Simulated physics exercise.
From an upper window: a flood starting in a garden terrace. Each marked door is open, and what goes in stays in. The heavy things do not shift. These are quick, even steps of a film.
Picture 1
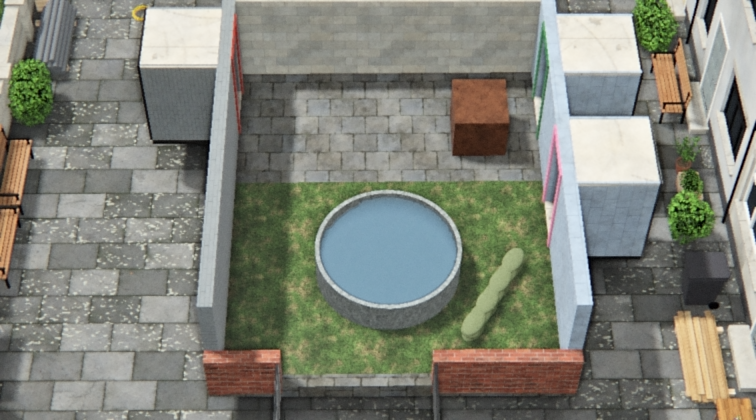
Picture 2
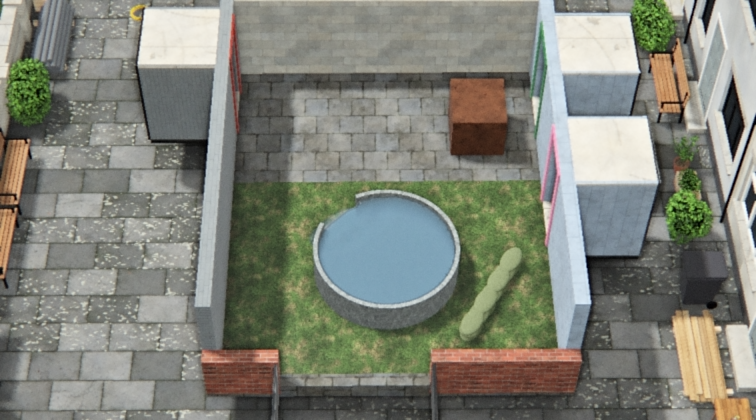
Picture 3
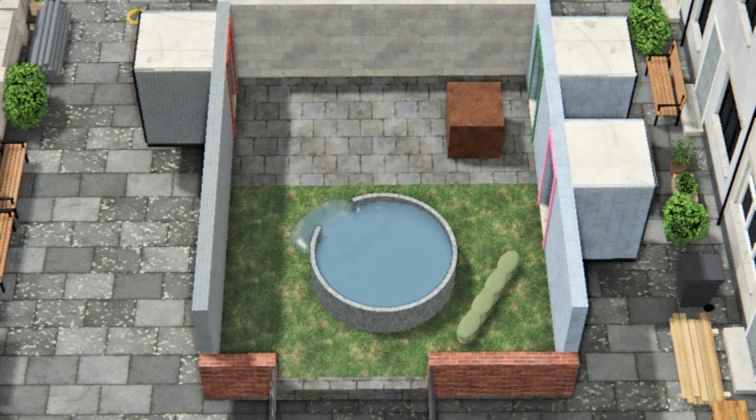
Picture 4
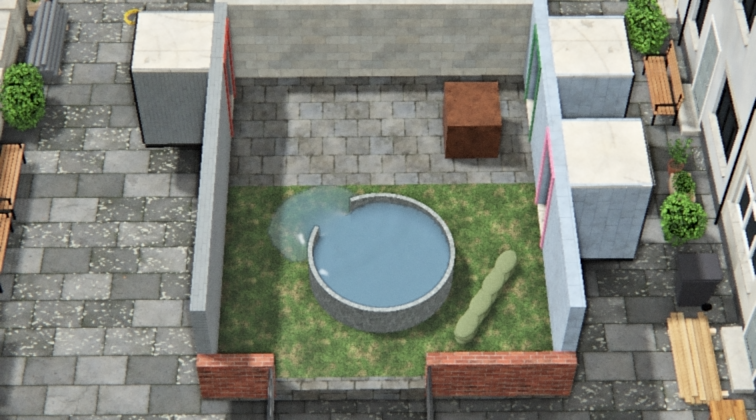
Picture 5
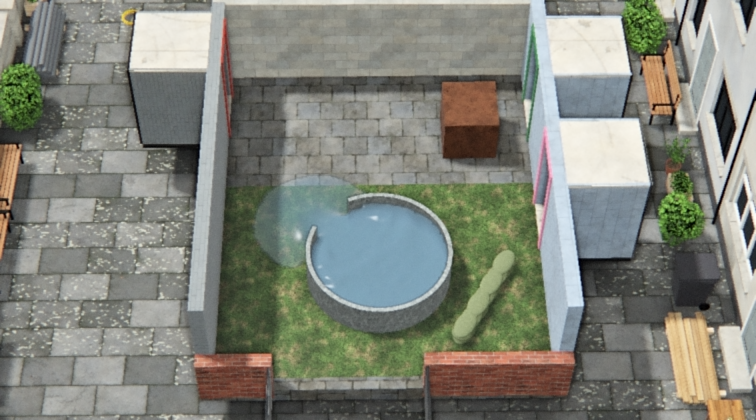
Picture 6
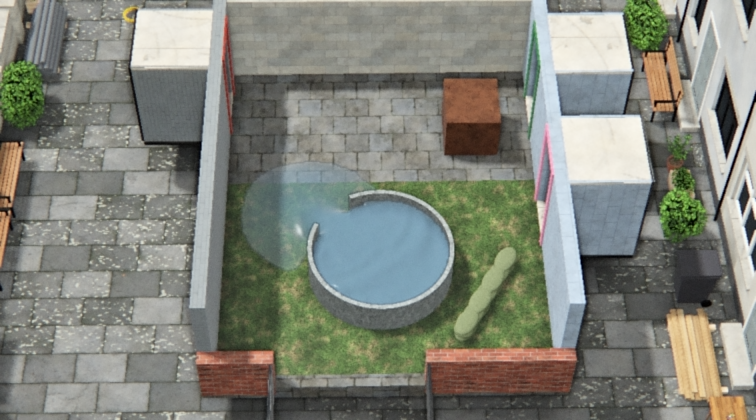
In a walled garden terrace, water pours from a gap in the round pool's far side and spreads left over the grass.
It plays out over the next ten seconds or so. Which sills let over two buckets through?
The green door admits no more than that; the pink door admits no more than that; the red door lets in a lot.
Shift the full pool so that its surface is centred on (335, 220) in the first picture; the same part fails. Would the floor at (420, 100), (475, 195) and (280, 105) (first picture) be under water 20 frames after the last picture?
In that order: Covered, no water, flooded.
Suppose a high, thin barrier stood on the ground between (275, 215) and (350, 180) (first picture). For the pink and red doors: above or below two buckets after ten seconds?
My reading: Pink door is under; red door is under.
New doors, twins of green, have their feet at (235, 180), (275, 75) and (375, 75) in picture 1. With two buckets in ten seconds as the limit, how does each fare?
In turn: Takes more, goes over, keeps below it.
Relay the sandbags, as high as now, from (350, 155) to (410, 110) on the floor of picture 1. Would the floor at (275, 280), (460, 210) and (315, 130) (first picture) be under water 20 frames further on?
In turn: Awash, not flooded, under water.
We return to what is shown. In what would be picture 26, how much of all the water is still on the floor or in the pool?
Some 100 per cent.
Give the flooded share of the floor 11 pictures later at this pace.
About 35 per cent.
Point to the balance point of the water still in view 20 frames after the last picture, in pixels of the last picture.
Around (332, 214).
A moment on, water covers 20 % of the floor; the green door not reached, the pink door not reached, the red door not reached.
Next, water covers 35 % of the floor; the green door not reached, the pink door not reached, the red door wet at the sill, nothing in.
Then, water covers 40 % of the floor; the green door not reached, the pink door not reached, the red door under two buckets in.
Later, water covers 65 % of the floor; the green door wet at the sill, nothing in, the pink door not reached, the red door over two buckets in.
In the end, water covers 85 % of the floor; the green door under two buckets in, the pink door wet at the sill, nothing in, the red door far over two buckets in.
